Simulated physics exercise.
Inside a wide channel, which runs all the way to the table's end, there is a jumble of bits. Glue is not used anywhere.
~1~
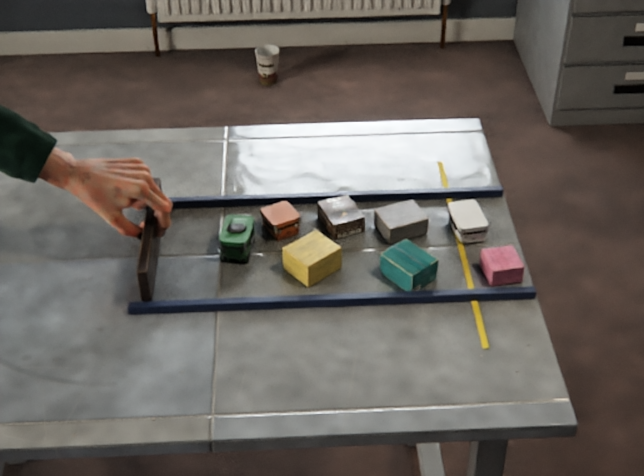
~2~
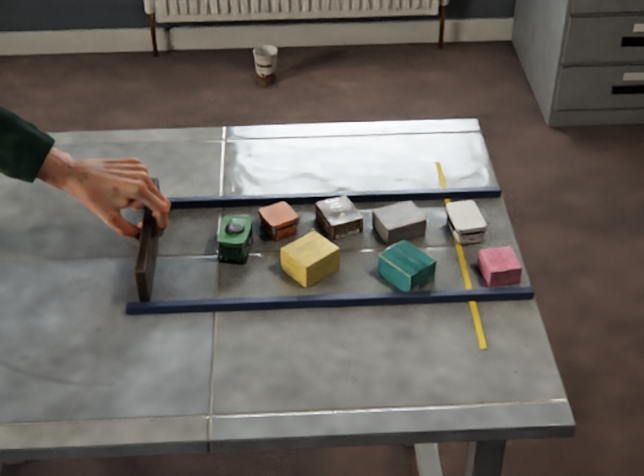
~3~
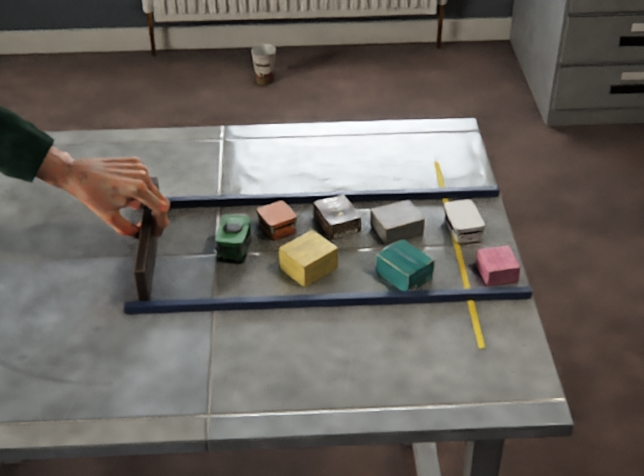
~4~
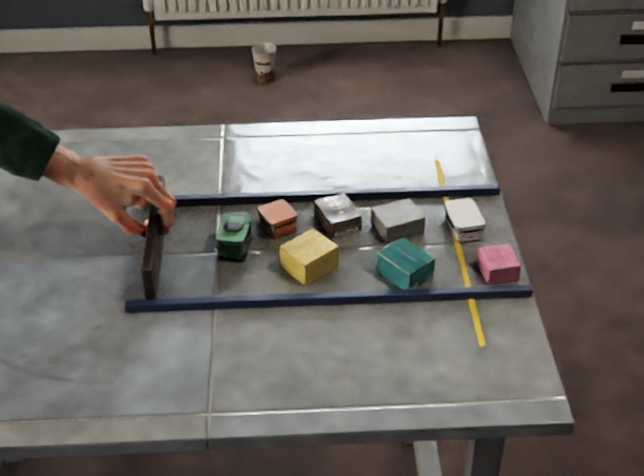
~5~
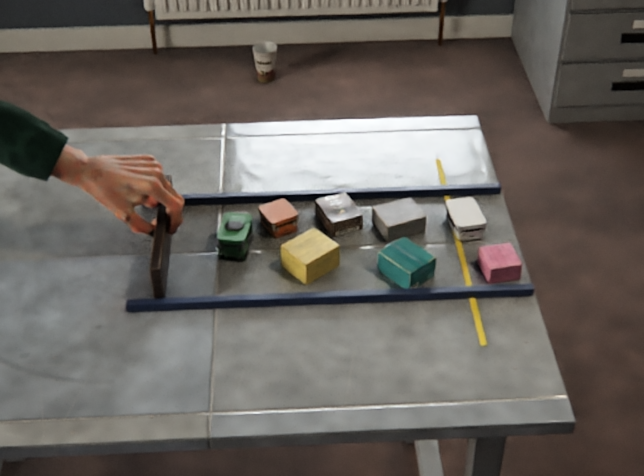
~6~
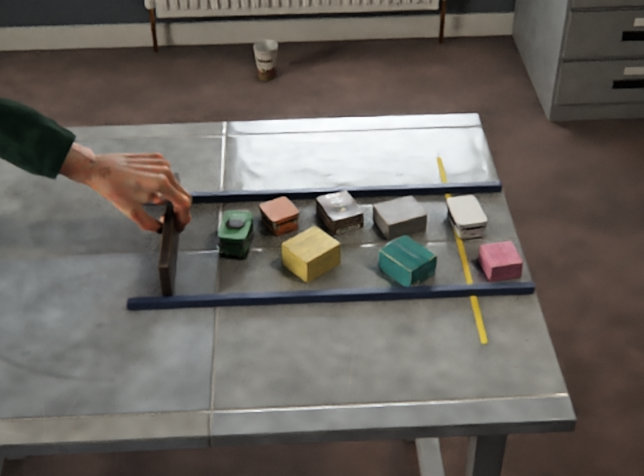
On a grey table in a room with a radiator, a hand in a dark green sleeve holds a dark board upright at the left of a channel between two blue rails, with coloured blocks scattered to its right. The board stays still at first, then the hand slides it slightly right, leaving the blocks unmoved.
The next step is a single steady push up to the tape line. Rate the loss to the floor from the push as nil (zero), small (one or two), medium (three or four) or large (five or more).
The loss is medium.
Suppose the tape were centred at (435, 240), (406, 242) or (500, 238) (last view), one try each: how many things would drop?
Per try in turn: 2, 1, 6.
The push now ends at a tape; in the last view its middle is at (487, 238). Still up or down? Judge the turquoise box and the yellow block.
Outcome - turquoise box falling, yellow block staying.
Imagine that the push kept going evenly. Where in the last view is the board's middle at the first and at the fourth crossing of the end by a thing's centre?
At (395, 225) for the first, at (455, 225) for the fourth.
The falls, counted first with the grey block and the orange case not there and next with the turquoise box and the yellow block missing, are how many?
First try: 2 fallen; other try: 2.
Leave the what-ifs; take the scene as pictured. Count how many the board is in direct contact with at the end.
Tally at the end: 3.
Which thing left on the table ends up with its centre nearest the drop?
Result - the brown box.
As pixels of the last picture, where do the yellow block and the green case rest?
The one named first is at (489, 258), the next at (472, 223).
Soon after, none off yet; pink block at rest near (500, 261); white case at rest near (466, 218); grey block at rest near (400, 217).
Then, none off yet; pink block at rest near (500, 261); white case moved about its own width near (493, 220); grey block moved about its own width near (457, 220).
At rest, the number that fall off is three or four; fallen, turquoise box, grey block, white case and pink block.
